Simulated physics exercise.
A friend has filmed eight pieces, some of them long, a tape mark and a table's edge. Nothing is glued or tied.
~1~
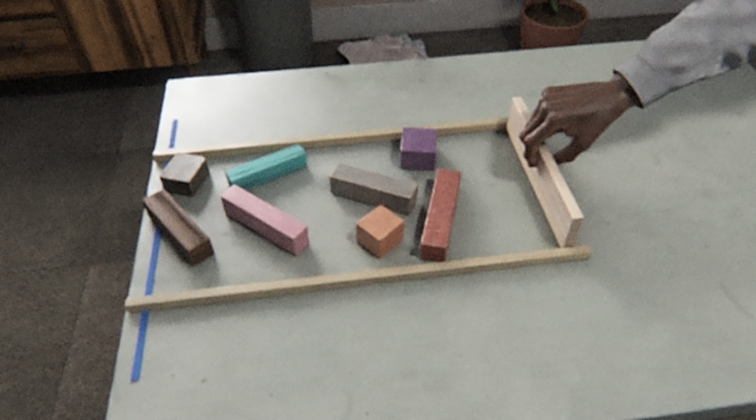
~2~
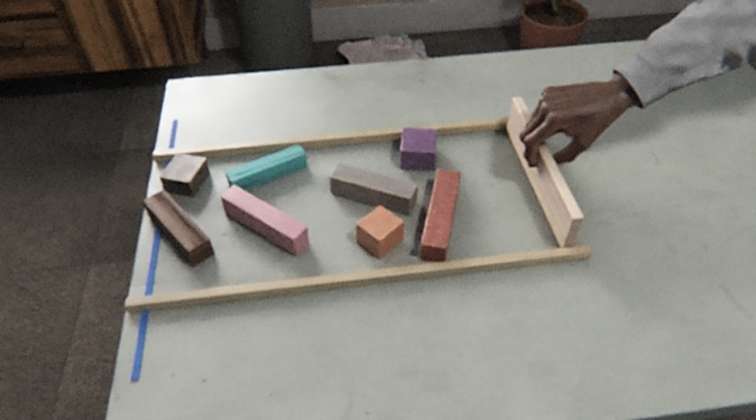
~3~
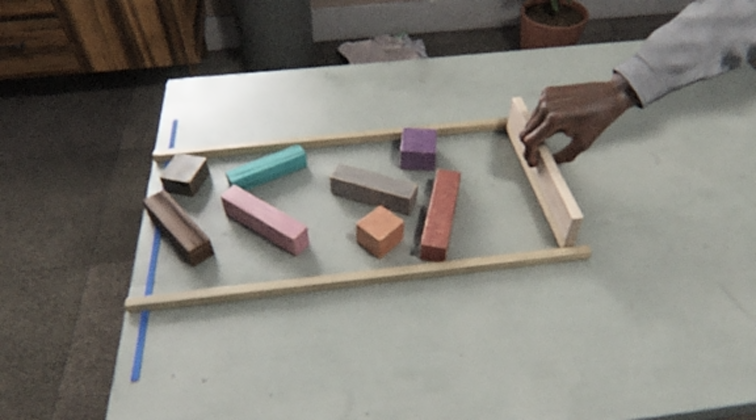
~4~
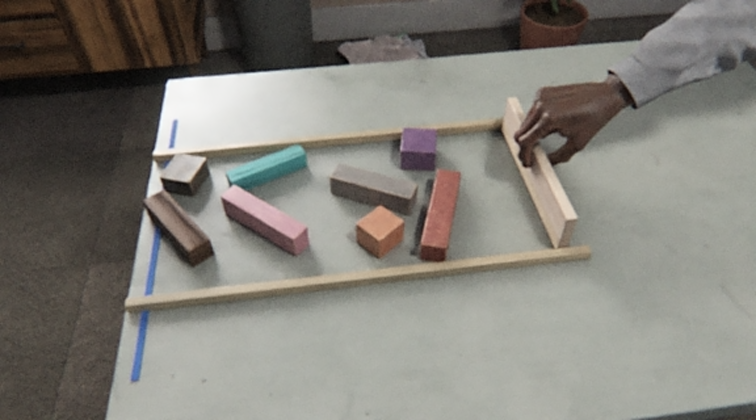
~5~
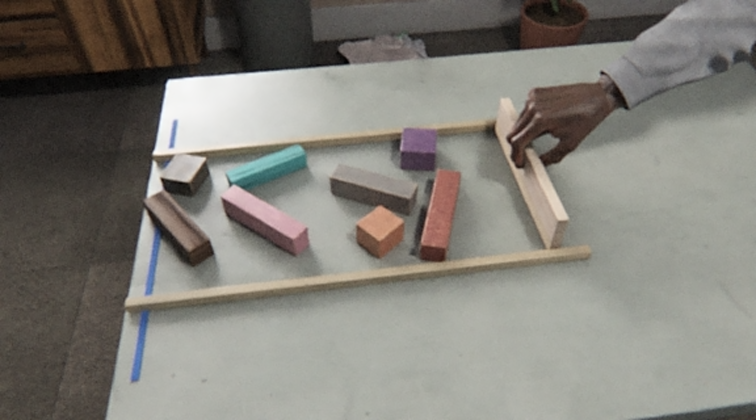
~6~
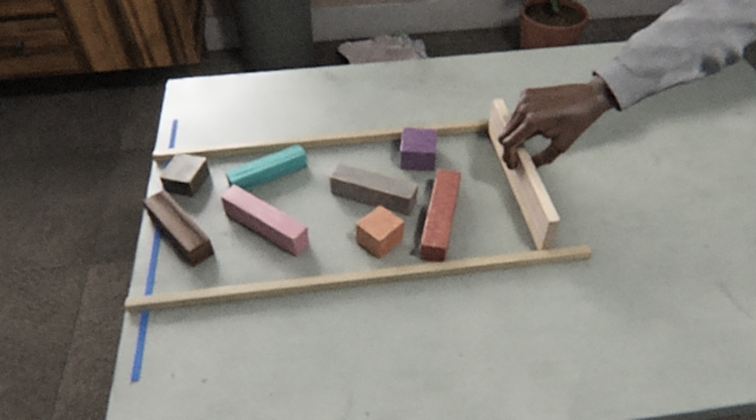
A hand slid a pale wooden board a short way to the left between two thin rails on a table, while the eight colored blocks and bars lying between them stayed still.
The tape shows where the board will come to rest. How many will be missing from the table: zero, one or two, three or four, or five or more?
The number that fall off is five or more.
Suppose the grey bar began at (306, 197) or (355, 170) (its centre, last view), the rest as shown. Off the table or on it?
In that order, it falls; tumbles off.
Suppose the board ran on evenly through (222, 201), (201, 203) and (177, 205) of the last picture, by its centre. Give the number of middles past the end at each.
It would be 2, 4 and 6.
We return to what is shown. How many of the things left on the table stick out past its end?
That would be 2.
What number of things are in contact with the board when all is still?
2 of them.
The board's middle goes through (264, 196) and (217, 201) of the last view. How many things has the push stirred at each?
The counts are 8 and 8.
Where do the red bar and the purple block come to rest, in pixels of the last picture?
The red bar stops around (138, 250); the purple block around (144, 178).
Soon after, none off yet; brown stick at rest near (178, 227); black block at rest near (185, 175); pink bar at rest near (264, 220).
At rest, the number that fall off is five or more; fallen, grey bar, orange block, turquoise stick, pink bar, black block and brown stick.
